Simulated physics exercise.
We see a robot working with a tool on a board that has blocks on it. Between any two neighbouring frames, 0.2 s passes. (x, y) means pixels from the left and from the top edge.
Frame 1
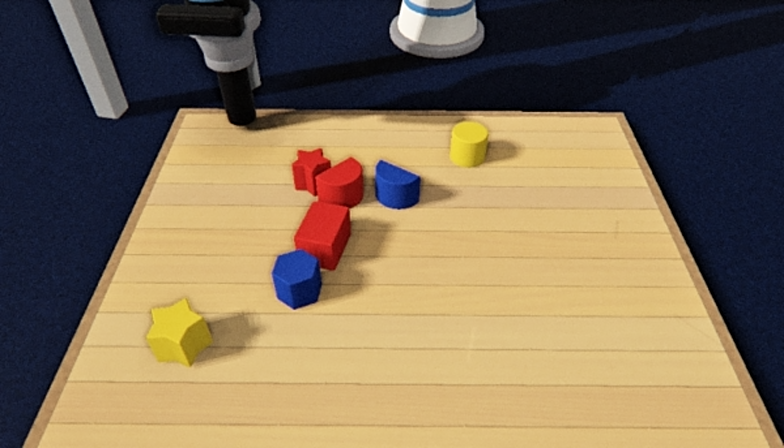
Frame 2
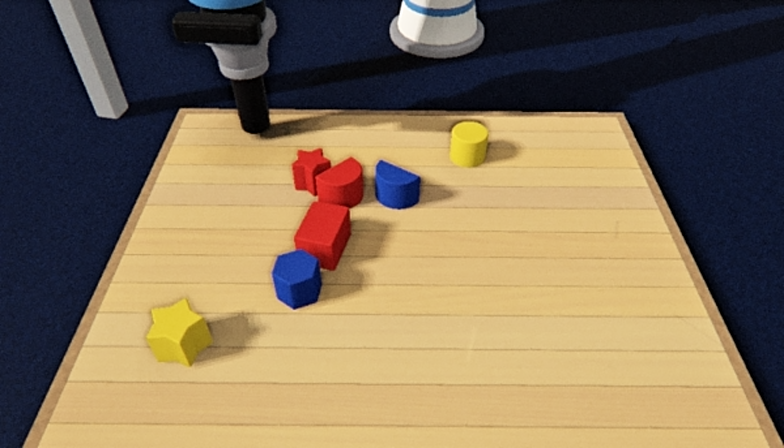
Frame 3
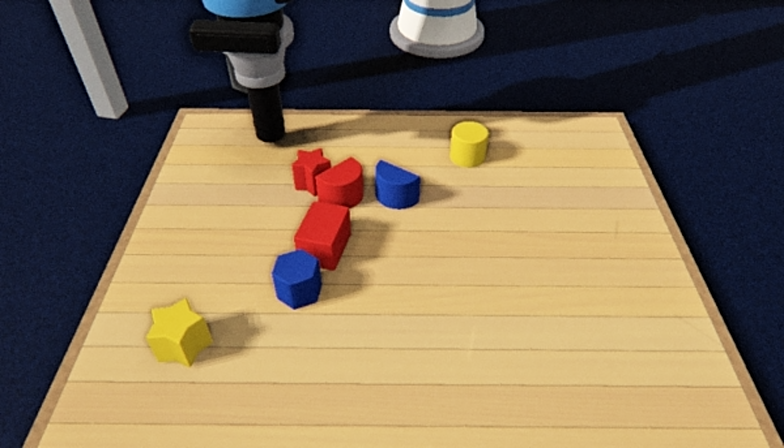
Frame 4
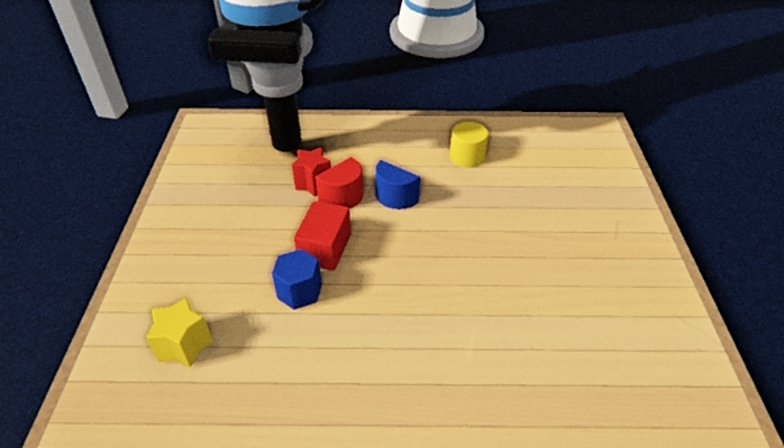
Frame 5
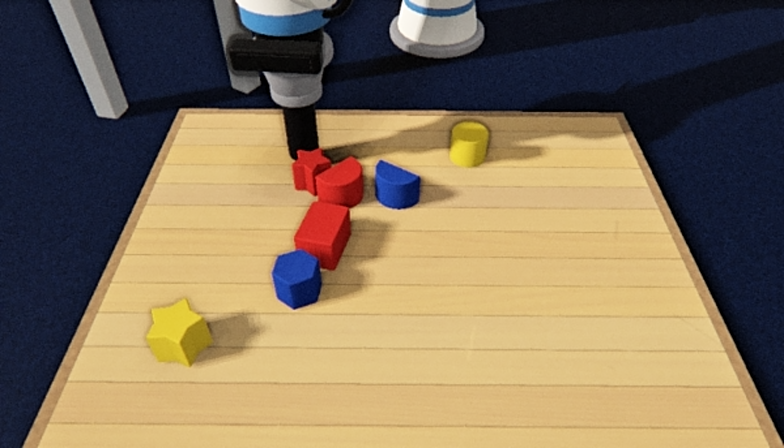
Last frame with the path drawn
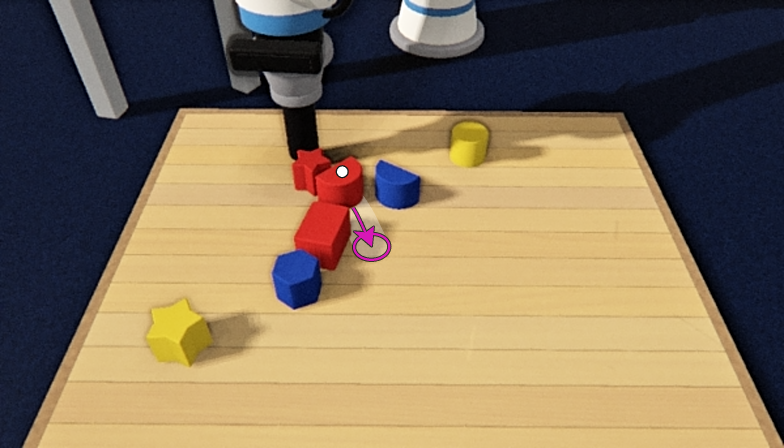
A robot arm moving its black tool rightward and nearer across a wooden board, up to a still cluster of red blocks.
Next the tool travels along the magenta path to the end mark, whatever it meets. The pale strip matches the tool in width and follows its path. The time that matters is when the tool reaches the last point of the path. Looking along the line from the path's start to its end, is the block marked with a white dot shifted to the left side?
I expect so.
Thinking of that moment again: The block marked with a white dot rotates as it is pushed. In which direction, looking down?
It makes a counterclockwise turn.
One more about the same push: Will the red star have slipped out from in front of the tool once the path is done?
I expect so.
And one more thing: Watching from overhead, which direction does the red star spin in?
Seen from above, its turn is clockwise.
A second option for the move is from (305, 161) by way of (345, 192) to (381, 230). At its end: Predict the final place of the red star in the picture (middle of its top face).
The top centre is at (316, 178).
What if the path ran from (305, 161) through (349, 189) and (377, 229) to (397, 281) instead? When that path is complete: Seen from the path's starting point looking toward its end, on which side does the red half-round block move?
Moves right.
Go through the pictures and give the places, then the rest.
In the first frame, lower end of the tool (242, 119), tops of blocks, red star (311, 158), red oblong block (322, 222), red half-round block (342, 172), blue half-round block (394, 173).
In the second frame, tool (256, 126), blocks as before.
In the third frame, tool (271, 135), blocks as before.
In the fourth frame, tool (287, 144), blocks as before.
In the fifth frame, tool (305, 154), red star (311, 158), red oblong block (322, 222), red half-round block (342, 172), blue half-round block (394, 173).
The drawn path runs from (305, 161) through (345, 197) to (372, 247); the dot is on the red half-round block.
What follows on the original path. One third of the way, tool (333, 177); red star (314, 176), turned 40° clockwise; red half-round block (349, 179), turned 25° anticlockwise.
Two thirds of the way, tool (355, 205); red star (313, 181), turned 75° clockwise; red half-round block (375, 203), turned 15° clockwise.
At the end, tool (372, 239); red star (313, 181), turned 75° clockwise; red oblong block (319, 228), turned 30° clockwise; red half-round block (404, 226), turned 35° anticlockwise; blue half-round block not moved.
